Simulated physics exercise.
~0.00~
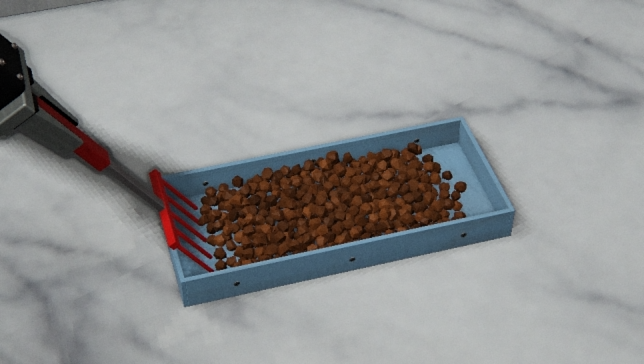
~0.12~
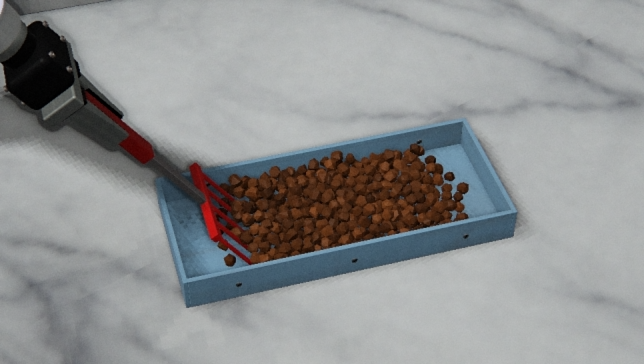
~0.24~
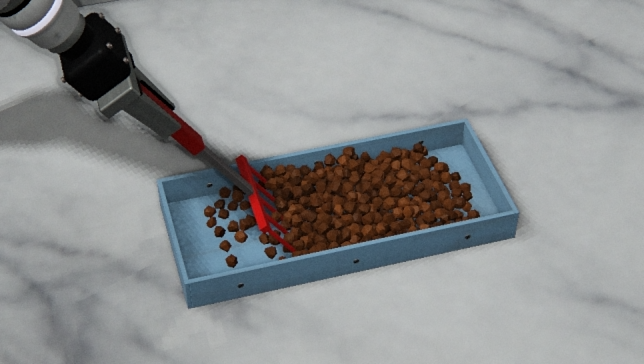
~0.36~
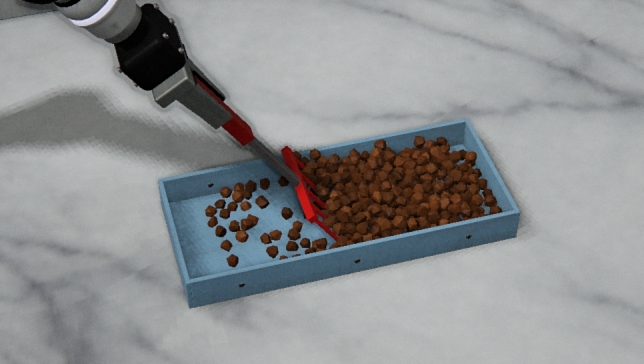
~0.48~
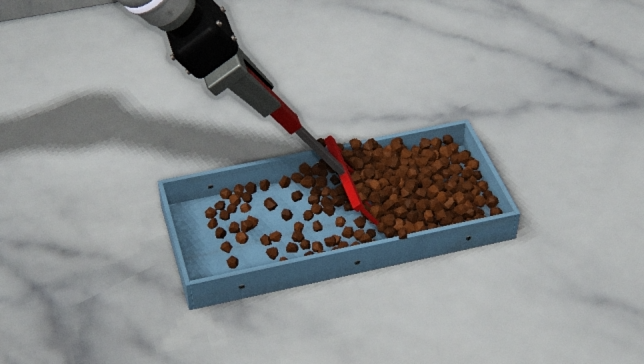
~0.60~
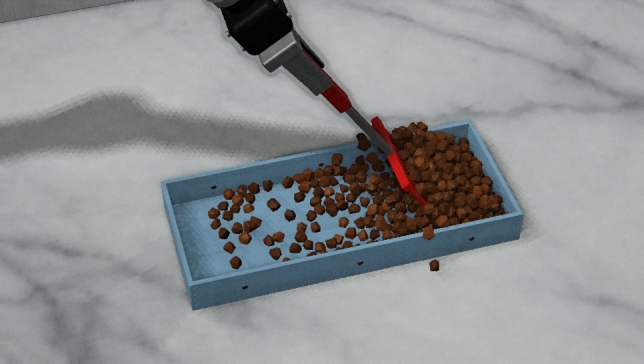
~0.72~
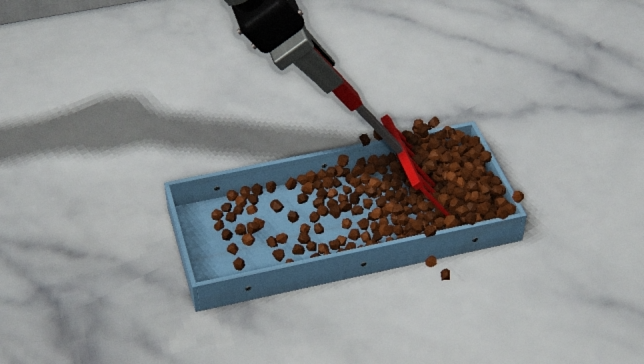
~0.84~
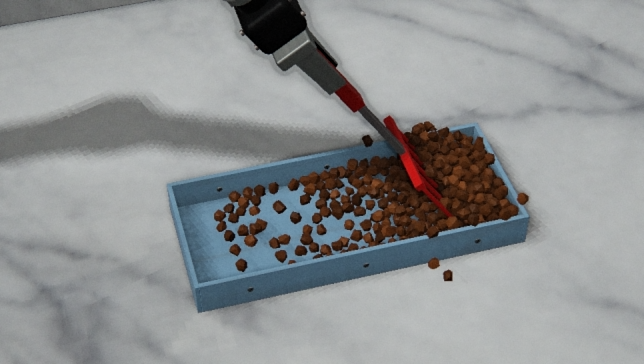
The clip shows a robotic arm dragging a red rake rightward through brown pellets in a blue trough on a marbled surface, heaping them at the right end. Scattered pellets remain behind, and a few spill over the sides as the rake stops within the pile.
